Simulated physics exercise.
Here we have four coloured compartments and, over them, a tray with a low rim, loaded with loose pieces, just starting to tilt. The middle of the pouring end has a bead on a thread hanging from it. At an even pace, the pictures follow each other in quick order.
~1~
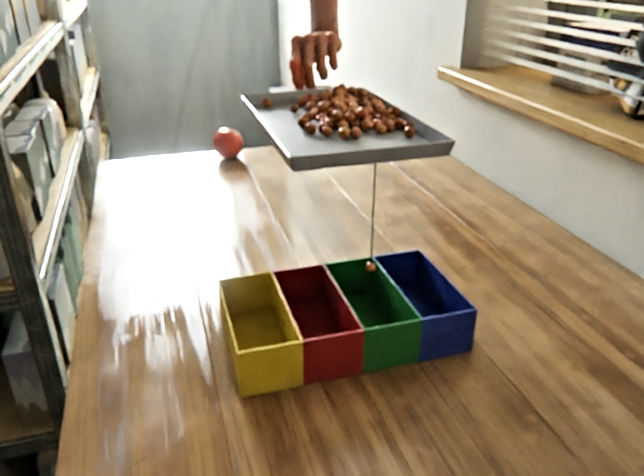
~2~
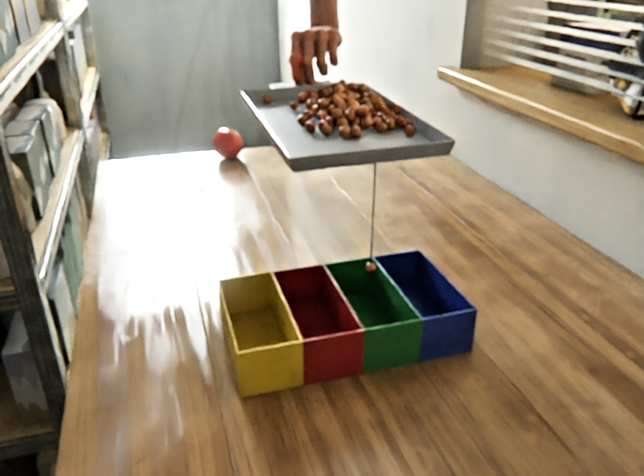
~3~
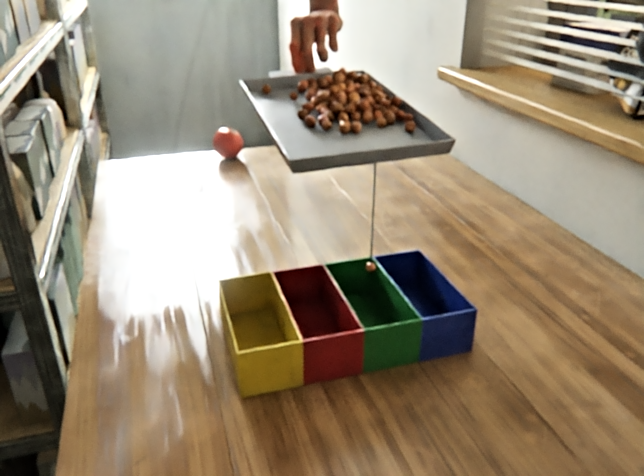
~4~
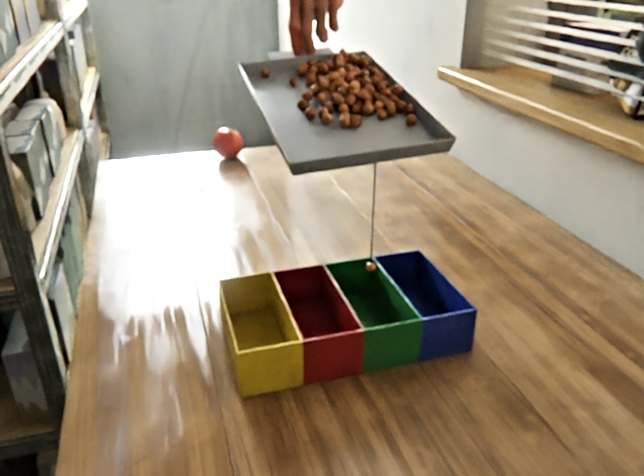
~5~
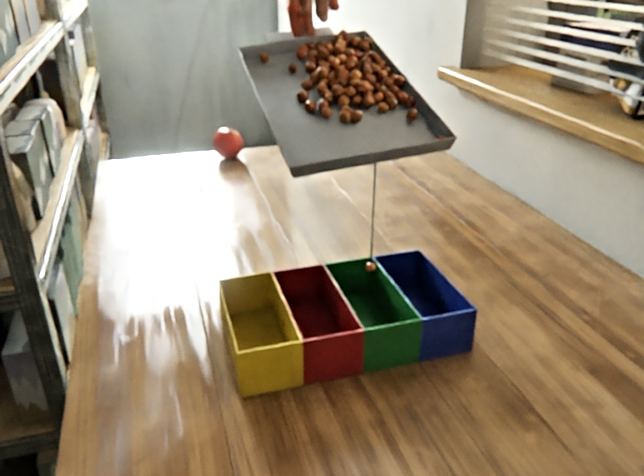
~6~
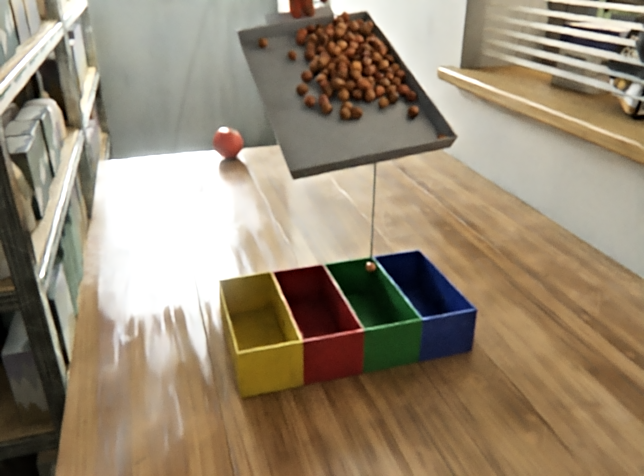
A hand hovers at the far edge of a grey tray above a wooden table, seen from slightly above by a still camera in a room with shelves and a window. Brown hazelnuts lie on the tray, a bead hangs beneath it over yellow, red, green and blue compartments, and a red ball sits behind. The tray's far side rises steadily, its near edge dipping slightly left, as some nuts shift.
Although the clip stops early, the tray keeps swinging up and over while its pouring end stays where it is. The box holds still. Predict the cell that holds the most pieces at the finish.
I predict the red cell.
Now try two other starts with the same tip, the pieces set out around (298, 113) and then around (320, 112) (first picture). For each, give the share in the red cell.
First case: Some 40 %; second case: Some 50 %.
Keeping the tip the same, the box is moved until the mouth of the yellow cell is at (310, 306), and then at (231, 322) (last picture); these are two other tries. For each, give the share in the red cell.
20 and 40 in a hundred.
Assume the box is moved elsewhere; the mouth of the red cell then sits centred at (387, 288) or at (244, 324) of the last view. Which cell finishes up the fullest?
First place: The yellow one; second place: Green.
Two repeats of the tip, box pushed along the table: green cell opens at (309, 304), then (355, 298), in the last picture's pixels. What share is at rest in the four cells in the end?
80 % for the first, 80 % for the second.
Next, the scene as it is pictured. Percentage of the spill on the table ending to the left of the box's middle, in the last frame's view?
It works out at some 60 percent.
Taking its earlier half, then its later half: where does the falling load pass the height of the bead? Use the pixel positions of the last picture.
At (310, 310) for the first part, then at (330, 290) for the others.
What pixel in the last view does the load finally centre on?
I'd place the middle at about (325, 349).
Soon, tray tipped steeply; about two thirds on the tray; a stray few in the yellow cell; a stray few in the red cell; about a quarter falling or outside the box.
A while on, tray tipped past a quarter turn; a small part on the tray; about a third in the red cell; a small part in the yellow cell; a small part in the green cell; a stray few in the blue cell; about a third falling or outside the box.
Towards the end, tray tipped past a quarter turn; about half in the red cell; about a quarter in the green cell; a small part in the yellow cell; a small part in the blue cell; about a quarter falling or outside the box.
Finally, tray tipped past a quarter turn; about half in the red cell; about a quarter in the green cell; a small part in the yellow cell; a small part in the blue cell; about a quarter outside the box.
